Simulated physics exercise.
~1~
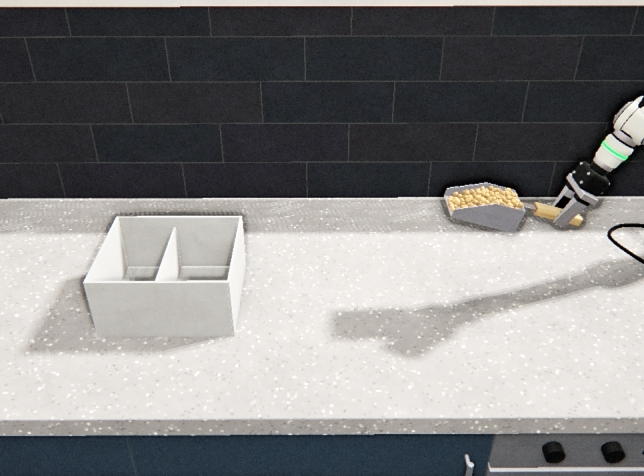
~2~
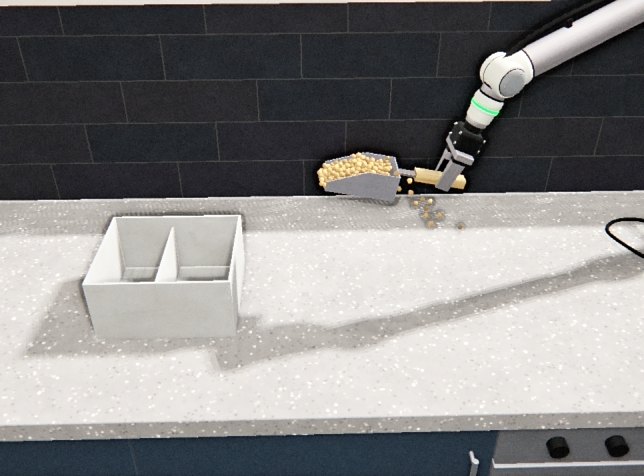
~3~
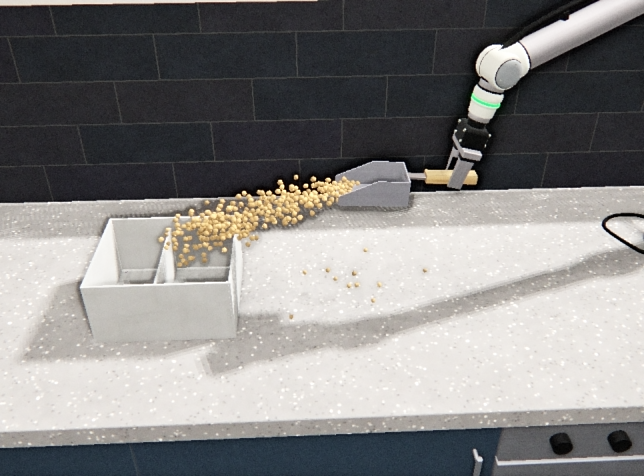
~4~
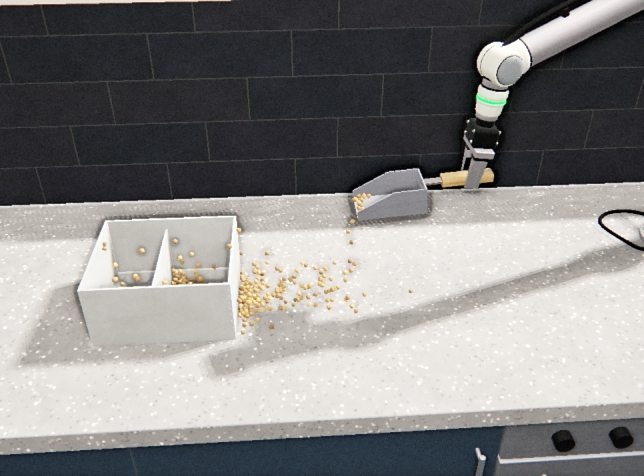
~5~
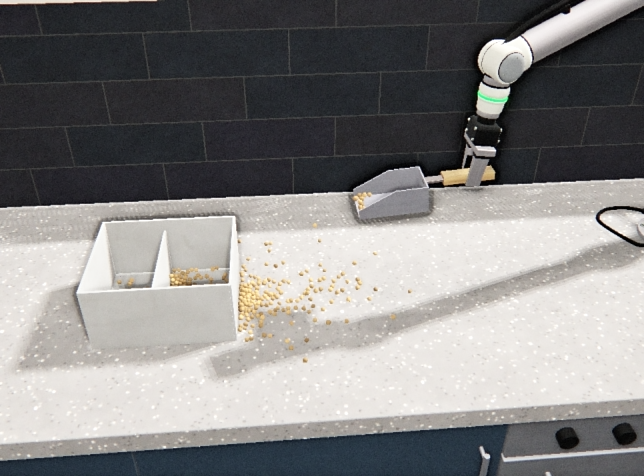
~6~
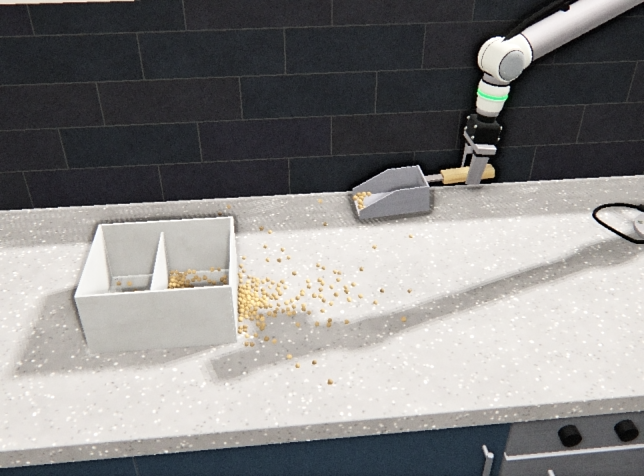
At first, a robot arm holds a grey scoop heaped with dried chickpeas at the right of a speckled countertop, while a white box with two compartments stands at the left. The arm swings the scoop left and lifts it, and a few chickpeas drop behind it. Then the load shoots out of the scoop's open front in a long stream toward the box. Some chickpeas land inside, mostly in the right compartment, while many others scatter on the counter beside it. The scoop tips slightly downward and stops, with a small cluster left inside and the spilled chickpeas spread across the counter.
